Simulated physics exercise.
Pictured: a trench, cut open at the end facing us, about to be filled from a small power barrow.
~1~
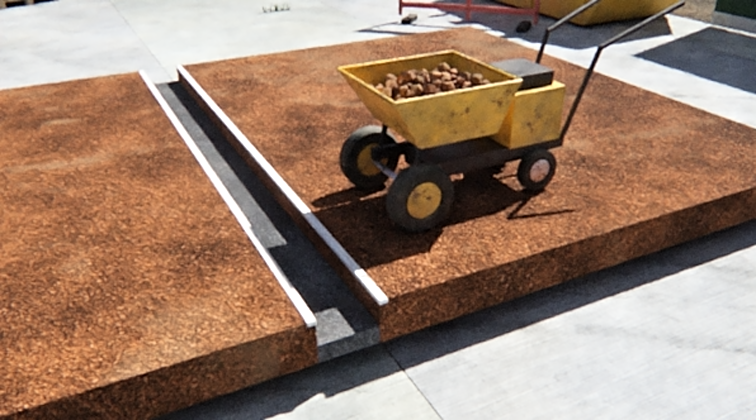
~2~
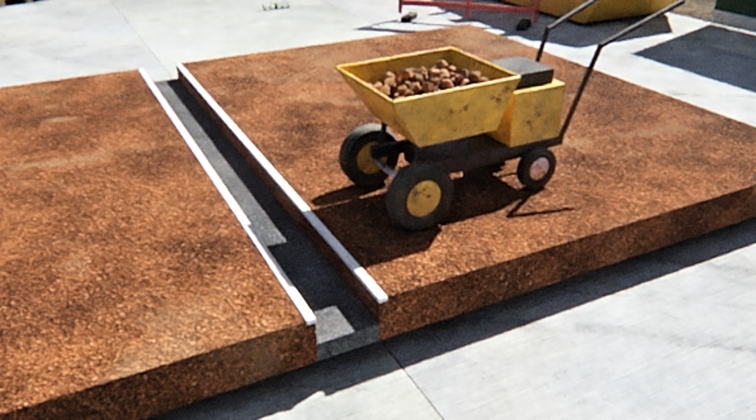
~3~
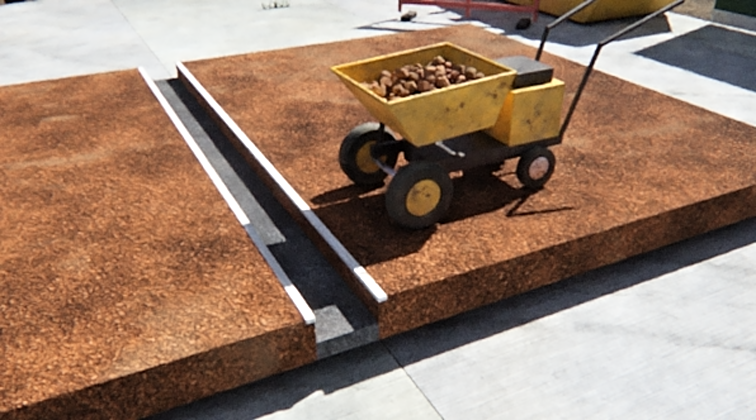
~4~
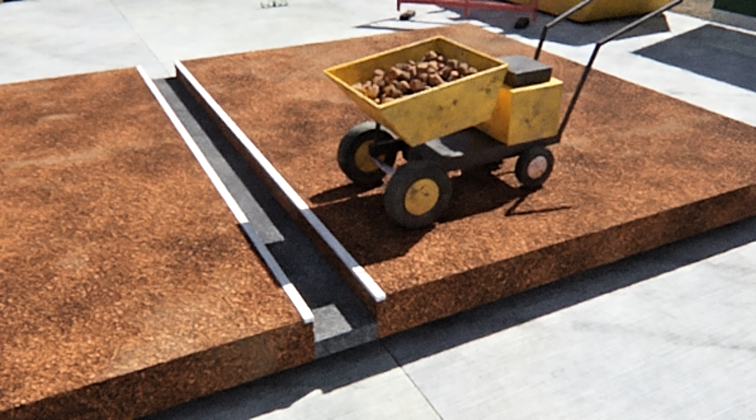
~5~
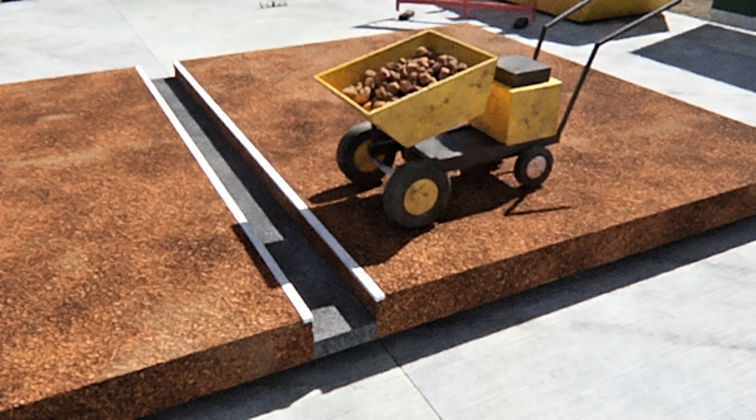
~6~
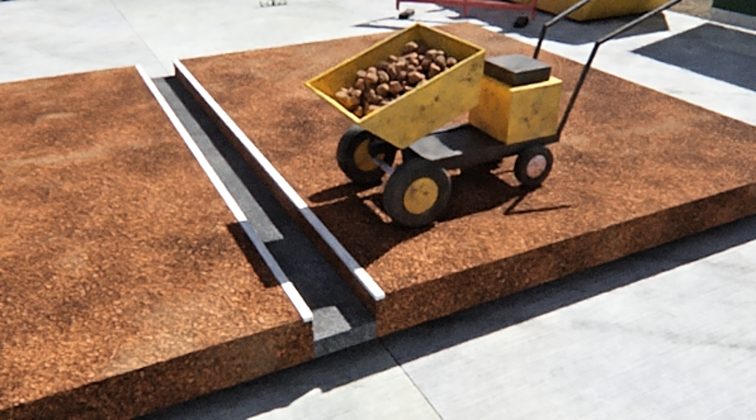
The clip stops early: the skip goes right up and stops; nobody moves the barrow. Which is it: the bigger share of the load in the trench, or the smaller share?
The share in the trench is above half.
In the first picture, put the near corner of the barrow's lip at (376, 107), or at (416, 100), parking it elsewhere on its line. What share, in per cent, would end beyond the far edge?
In order, close to 50 and 0 in a hundred.
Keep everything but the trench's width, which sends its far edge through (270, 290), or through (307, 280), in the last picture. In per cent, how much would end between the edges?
I'd say some 90 in a hundred, followed by 50 in a hundred.
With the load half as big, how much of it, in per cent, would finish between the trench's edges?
Something near 90 percent of it.
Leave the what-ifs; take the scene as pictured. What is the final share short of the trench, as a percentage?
My estimate is around 0 percent.
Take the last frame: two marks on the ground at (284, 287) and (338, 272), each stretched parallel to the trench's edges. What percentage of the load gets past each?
Roughly 20 and 80 %.
Soon, skip tipped steeply; all in the skip.
A while on, skip tipped right over; most in the skip; about a quarter in or heaped over the trench; a stray few beyond it; a stray few falling.
Towards the end, skip tipped right over; about a quarter in the skip; about half in or heaped over the trench; about a quarter beyond it.
Finally, skip tipped right over; a small part in the skip; about two thirds in or heaped over the trench; about a quarter beyond it.
